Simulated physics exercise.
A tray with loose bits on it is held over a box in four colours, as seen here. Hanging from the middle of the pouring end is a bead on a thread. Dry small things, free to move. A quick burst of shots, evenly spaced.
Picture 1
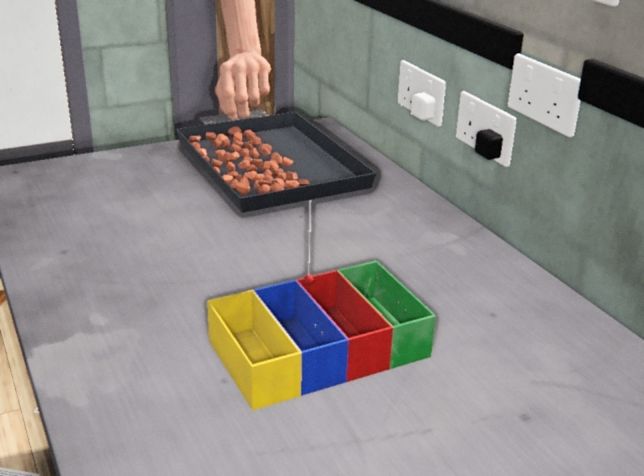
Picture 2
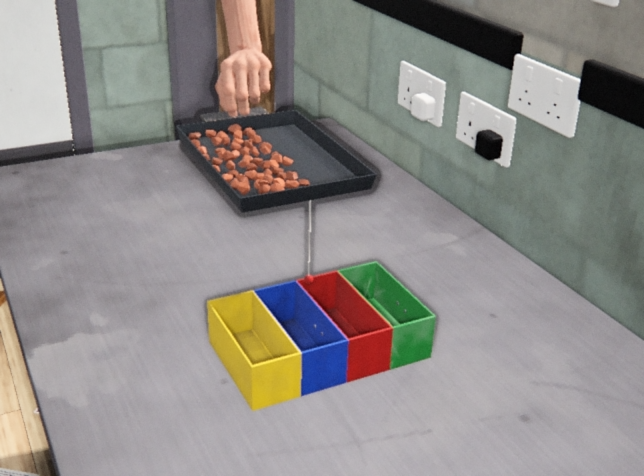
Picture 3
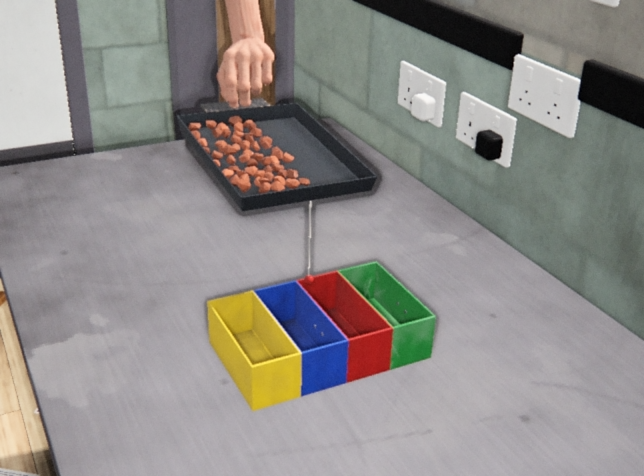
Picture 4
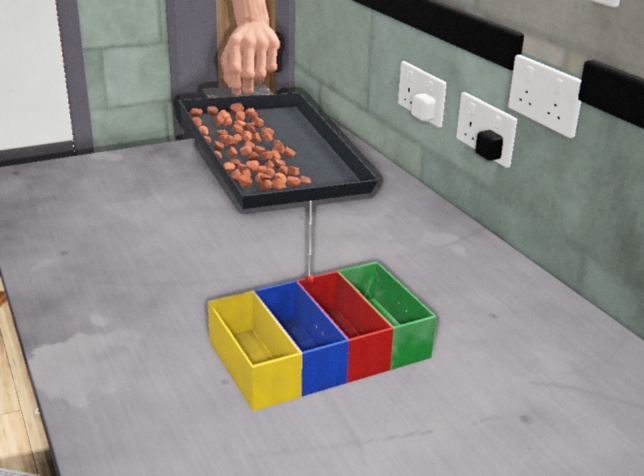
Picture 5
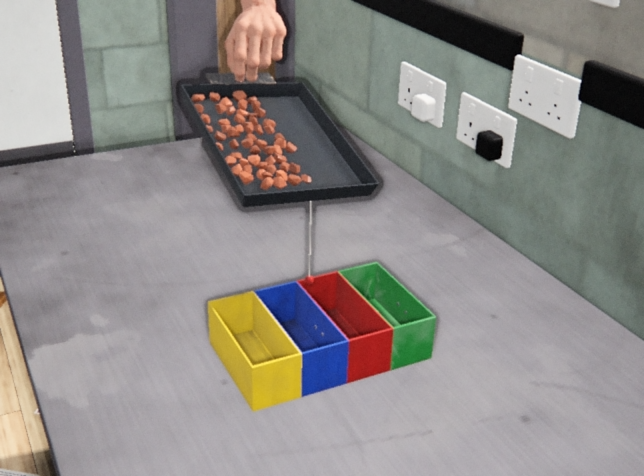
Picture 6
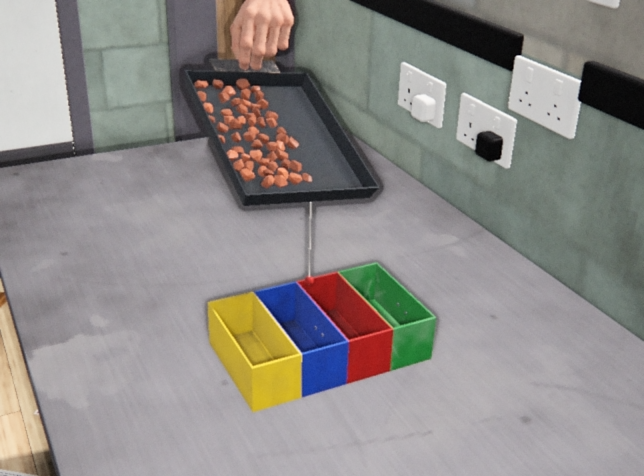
A hand raising the back of a dark tray of reddish-brown bits, tilting it gradually above a yellow, blue, red and green box.
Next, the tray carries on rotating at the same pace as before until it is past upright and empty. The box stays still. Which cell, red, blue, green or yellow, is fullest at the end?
The green cell is fullest at the end.
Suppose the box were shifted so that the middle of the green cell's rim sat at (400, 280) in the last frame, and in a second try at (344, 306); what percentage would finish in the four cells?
About 100 in a hundred, then about 40 in a hundred.
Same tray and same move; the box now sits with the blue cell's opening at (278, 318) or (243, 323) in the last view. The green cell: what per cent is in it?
It works out to 60 percent and then 40 percent.
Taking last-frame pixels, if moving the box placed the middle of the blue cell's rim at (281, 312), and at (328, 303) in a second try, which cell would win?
Placing A: The green one / placing B: The red one.
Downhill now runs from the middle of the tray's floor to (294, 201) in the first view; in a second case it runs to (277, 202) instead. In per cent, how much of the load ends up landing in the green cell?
0 per cent, then 0 per cent.
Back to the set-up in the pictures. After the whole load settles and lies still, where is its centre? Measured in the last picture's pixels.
Near pixel (376, 334).
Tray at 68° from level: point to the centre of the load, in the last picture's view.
Centre estimate: (337, 184).
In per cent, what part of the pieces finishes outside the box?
Share outside: Near 10 %.
Just after the last frame, tray tipped steeply; almost all on the tray; about a tenth falling or outside the box.
A moment on, tray tipped past a quarter turn; roughly a third on the tray; roughly a quarter in the green cell; about a tenth in the red cell; just a few in the blue cell; roughly a quarter falling or outside the box.
Further on, tray tipped past a quarter turn; roughly half in the green cell; roughly a quarter in the red cell; about a tenth in the blue cell; about a tenth falling or outside the box.
When it is over, tray tipped past a quarter turn; roughly half in the green cell; roughly a quarter in the red cell; about a tenth in the blue cell; not one in the yellow cell; about a tenth outside the box.
